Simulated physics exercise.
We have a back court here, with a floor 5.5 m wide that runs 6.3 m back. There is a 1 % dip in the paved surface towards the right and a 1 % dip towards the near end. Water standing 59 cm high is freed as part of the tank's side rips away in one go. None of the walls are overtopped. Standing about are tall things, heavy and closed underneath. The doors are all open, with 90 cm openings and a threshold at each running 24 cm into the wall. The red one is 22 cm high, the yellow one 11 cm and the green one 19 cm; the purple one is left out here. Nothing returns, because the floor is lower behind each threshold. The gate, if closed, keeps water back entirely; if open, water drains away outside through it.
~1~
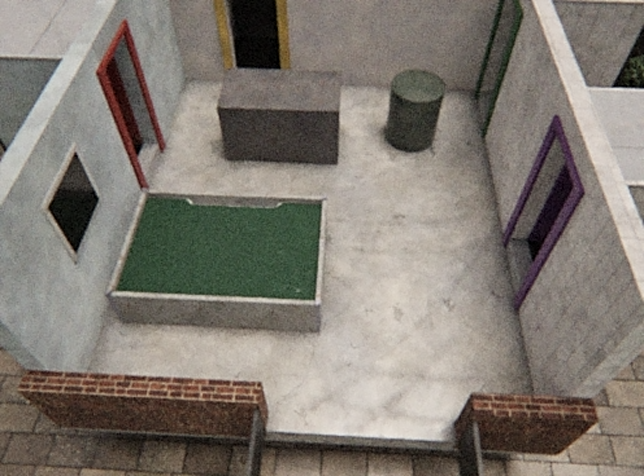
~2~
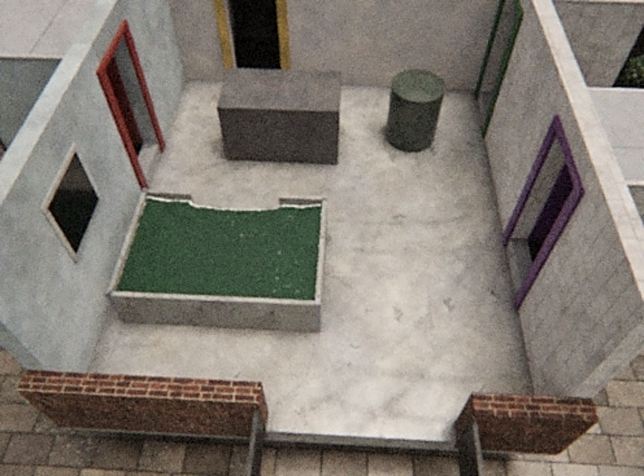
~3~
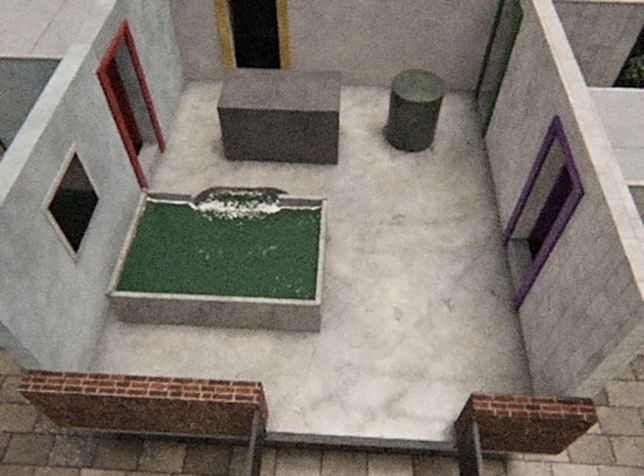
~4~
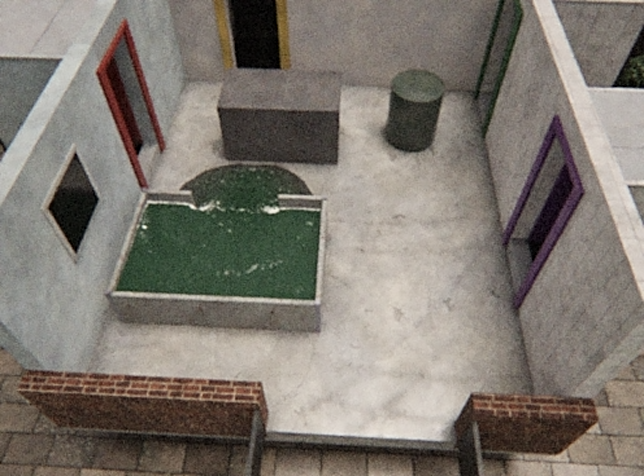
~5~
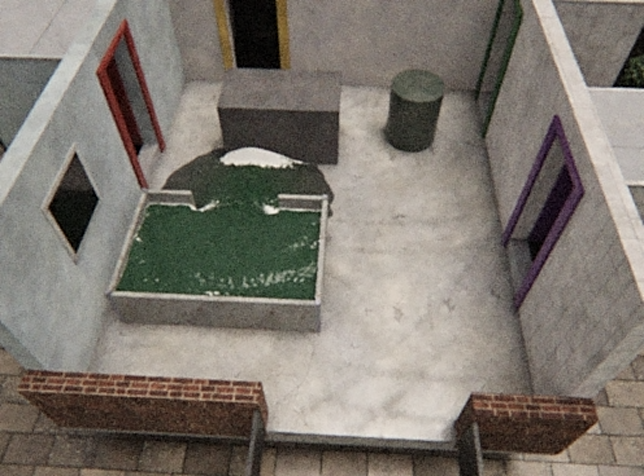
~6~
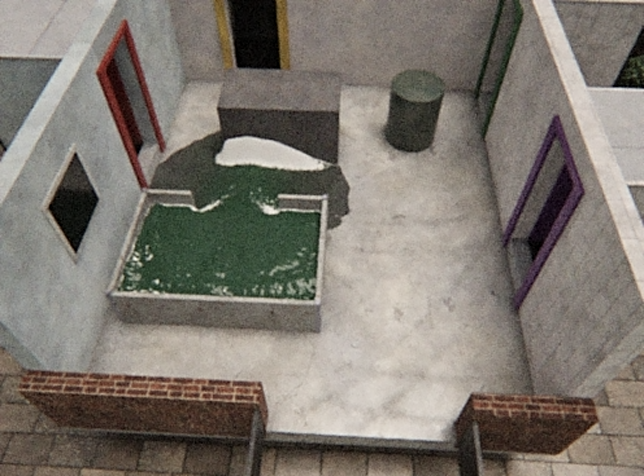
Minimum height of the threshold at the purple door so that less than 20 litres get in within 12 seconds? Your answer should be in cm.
Roughly 9 cm.
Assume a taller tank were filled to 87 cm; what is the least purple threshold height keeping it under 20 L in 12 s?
Roughly 14.5 cm high.
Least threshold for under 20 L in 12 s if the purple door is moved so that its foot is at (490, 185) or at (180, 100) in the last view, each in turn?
First place around 12.5 cm, second around 11.0 cm.
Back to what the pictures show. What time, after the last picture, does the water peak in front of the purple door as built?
At roughly 2.6 s.
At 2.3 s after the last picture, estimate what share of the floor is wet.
Roughly 55 percent of the floor.
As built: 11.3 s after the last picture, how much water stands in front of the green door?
Some 8.5 cm.
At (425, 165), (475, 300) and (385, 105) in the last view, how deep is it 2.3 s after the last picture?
Some 3, 2 and 0 cm.
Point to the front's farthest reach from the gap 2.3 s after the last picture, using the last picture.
(472, 95).
Then, 0.7 s after the last picture water covers 20 % of the floor, deepest (42 cm) near (256, 169); it has not reached the purple door.
Then, 2.3 s after the last picture water covers 55 % of the floor, deepest (24 cm) near (256, 169); 13 cm at the purple door, 0 litres in over its 23 cm threshold.
Then, 11.3 s after the last picture water covers 95 % of the floor, deepest (14 cm) near (533, 425); 9 cm at the purple door, 0 litres in over its 23 cm threshold.
At the purple door as built, the water peaked near 13 cm, 2.5 s after the last picture.
With a threshold of 7.5 cm, 41 litres would have come in within the 12 s; with 10.5 cm, 8 litres. So under 20 litres takes about 9 cm.
